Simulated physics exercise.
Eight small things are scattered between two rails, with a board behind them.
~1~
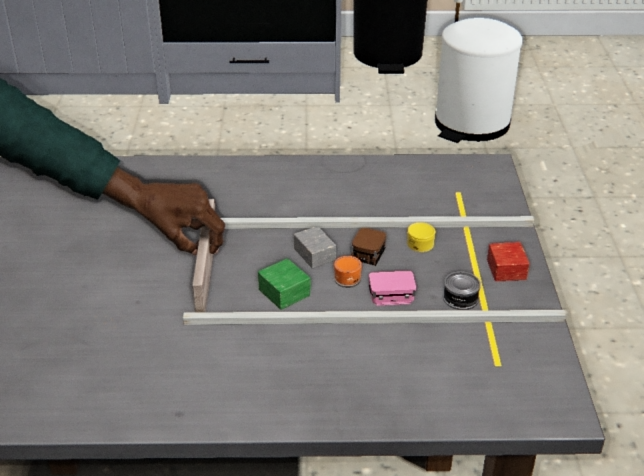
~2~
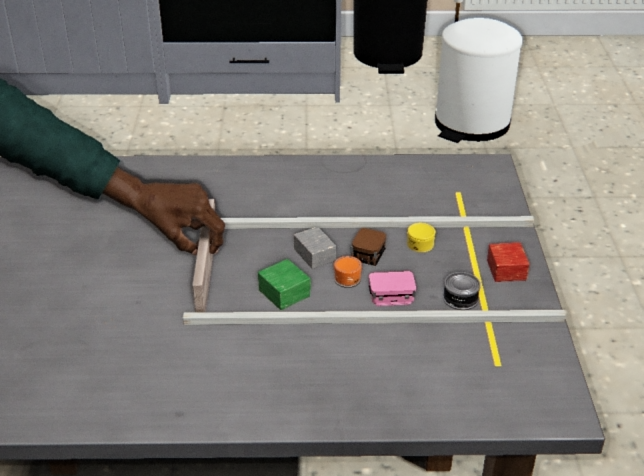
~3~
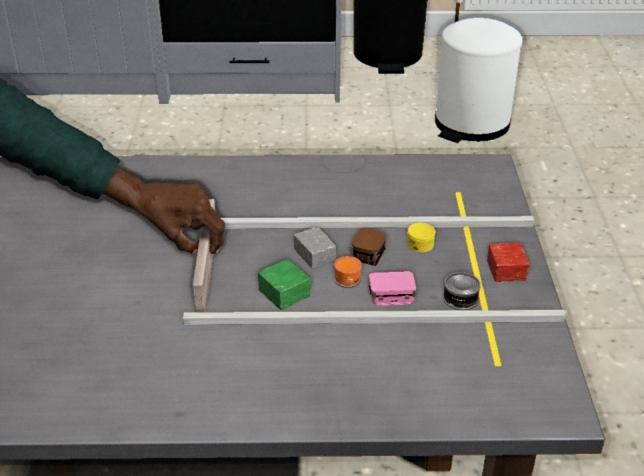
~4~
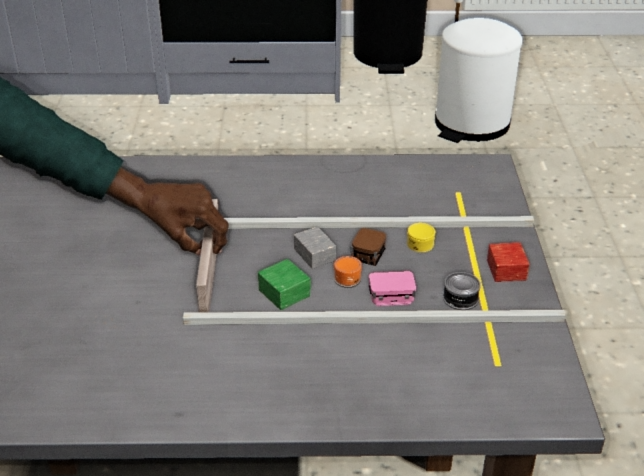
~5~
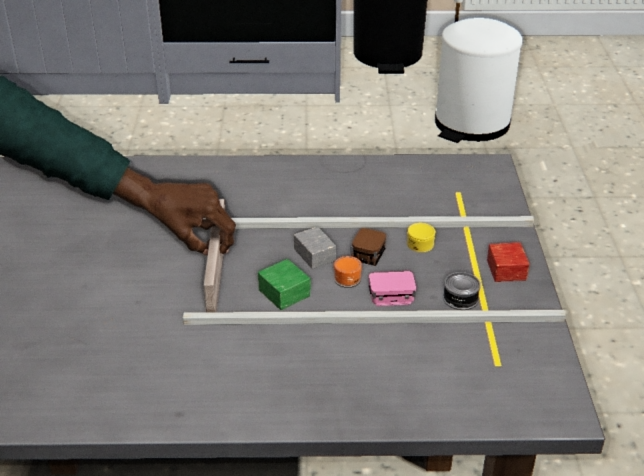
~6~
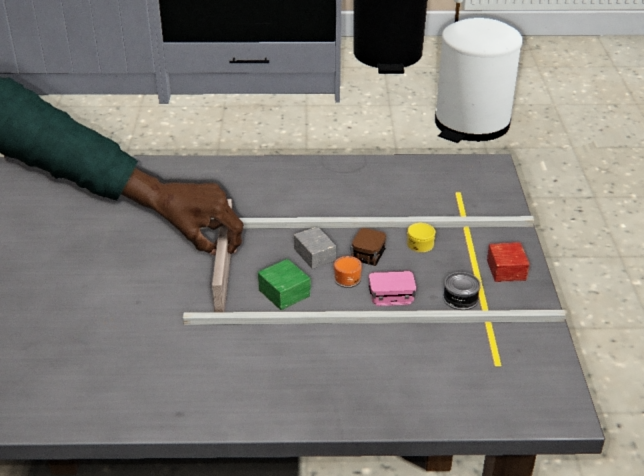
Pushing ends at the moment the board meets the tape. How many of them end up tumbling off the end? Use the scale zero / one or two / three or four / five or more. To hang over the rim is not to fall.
On that scale it is one or two.
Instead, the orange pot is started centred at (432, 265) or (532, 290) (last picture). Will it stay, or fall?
Orange pot: Holds firm; plunges.
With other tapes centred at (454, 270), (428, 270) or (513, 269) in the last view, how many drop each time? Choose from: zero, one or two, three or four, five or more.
In order: No fall at all, not one, 5 or more.
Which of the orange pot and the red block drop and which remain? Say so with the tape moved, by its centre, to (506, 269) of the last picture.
In that case the orange pot does not drop, and the red block tips off.
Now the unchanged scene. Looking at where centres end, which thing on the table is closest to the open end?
The yellow tub.
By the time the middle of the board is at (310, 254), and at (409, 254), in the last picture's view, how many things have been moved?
First 3, after that 7.
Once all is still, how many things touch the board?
The figure is 3.
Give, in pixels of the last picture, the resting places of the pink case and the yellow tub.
In the last view, the middles sit near (541, 290) and near (537, 236).
Soon after, none off yet; red block at rest near (508, 262); black tin at rest near (462, 291); yellow tub at rest near (421, 237).
In the end, the number that fall off is one or two; gone, black tin.
